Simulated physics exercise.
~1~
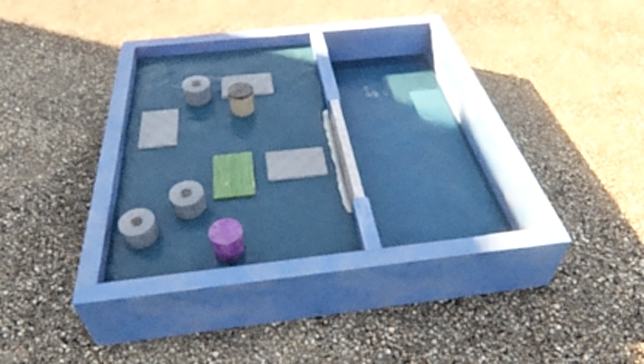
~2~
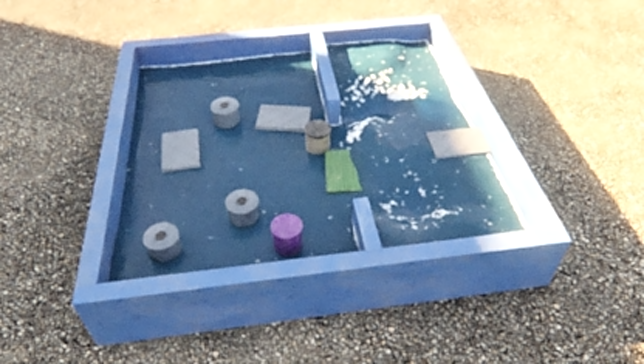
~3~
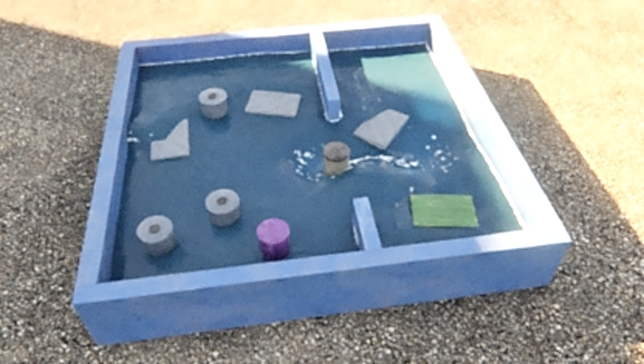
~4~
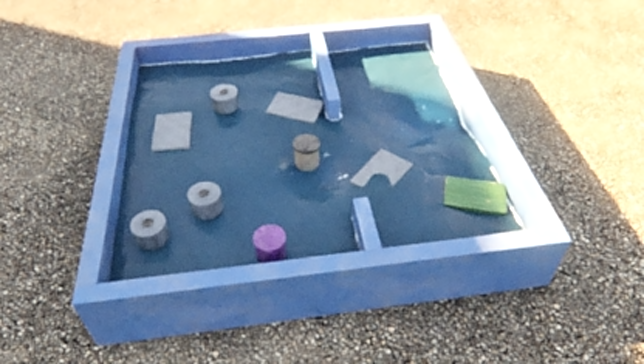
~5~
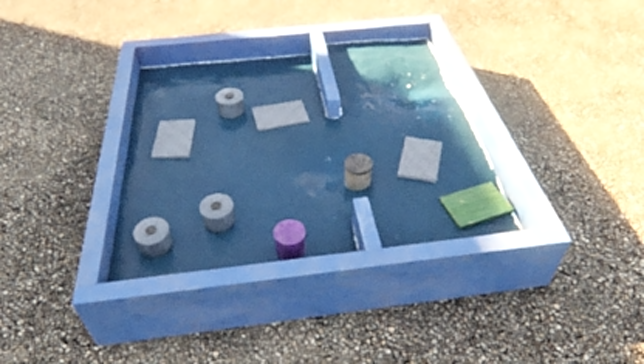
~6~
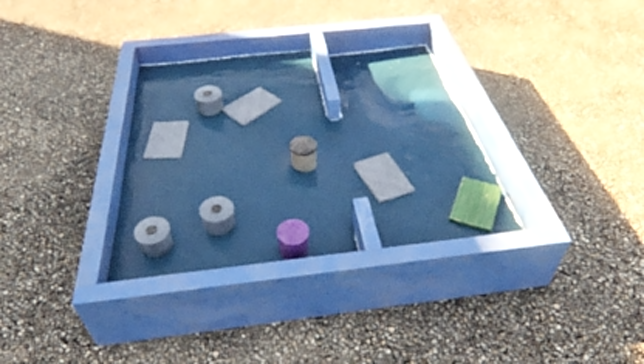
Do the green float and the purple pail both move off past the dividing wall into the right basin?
No, only the green float crosses, ending near the right wall. The purple pail shifts a little but stays on the left side, near the front wall.
